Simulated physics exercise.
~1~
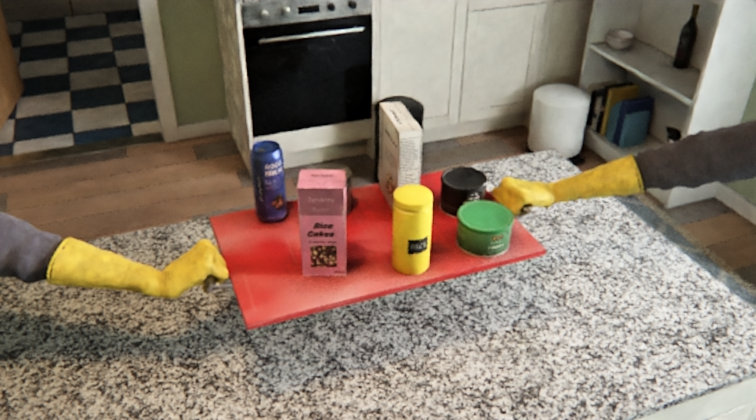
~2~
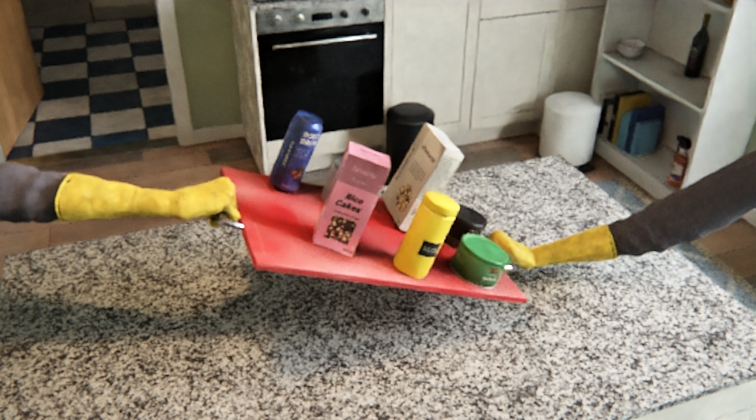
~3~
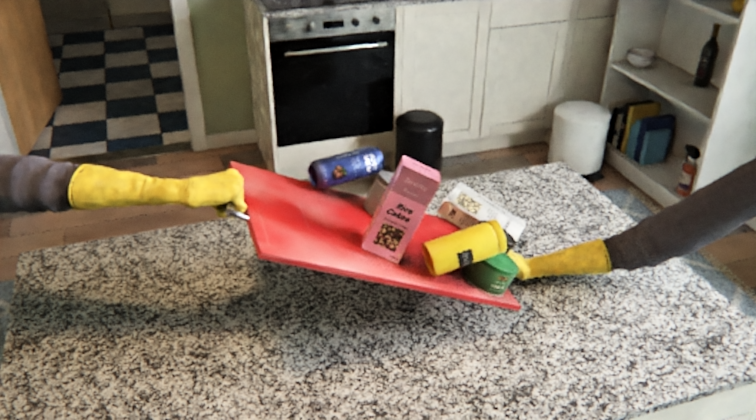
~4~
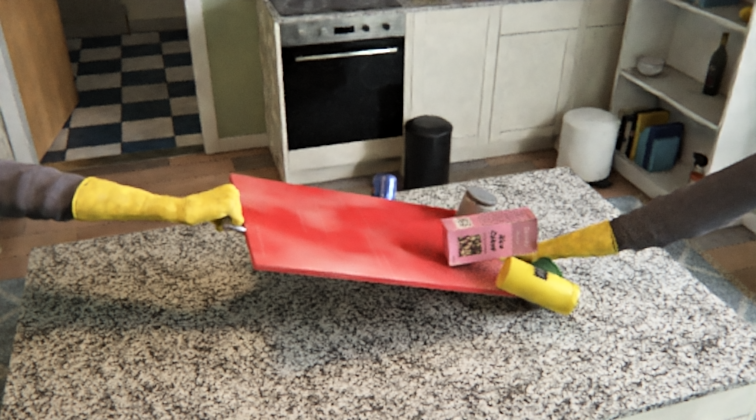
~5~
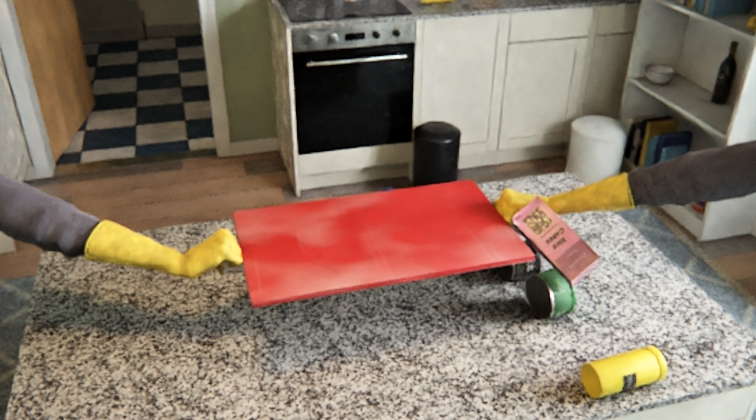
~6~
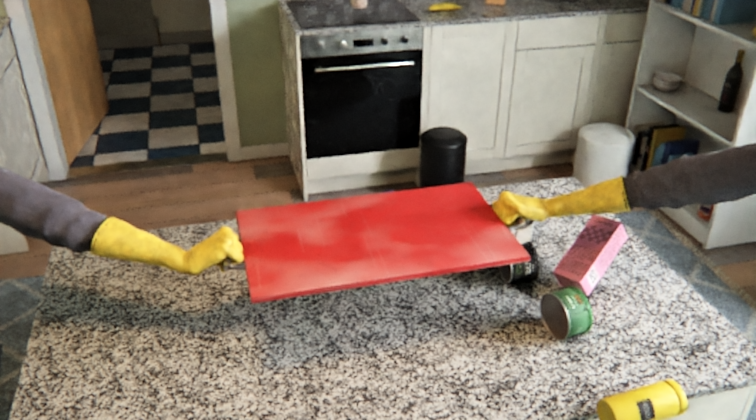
Two yellow-gloved hands tilted a loaded red tray down to the right, so the cartons, jars, tubs and can tipped or slid off, then levelled it, leaving it empty while the pink carton, green tub and yellow jar lay to the right.
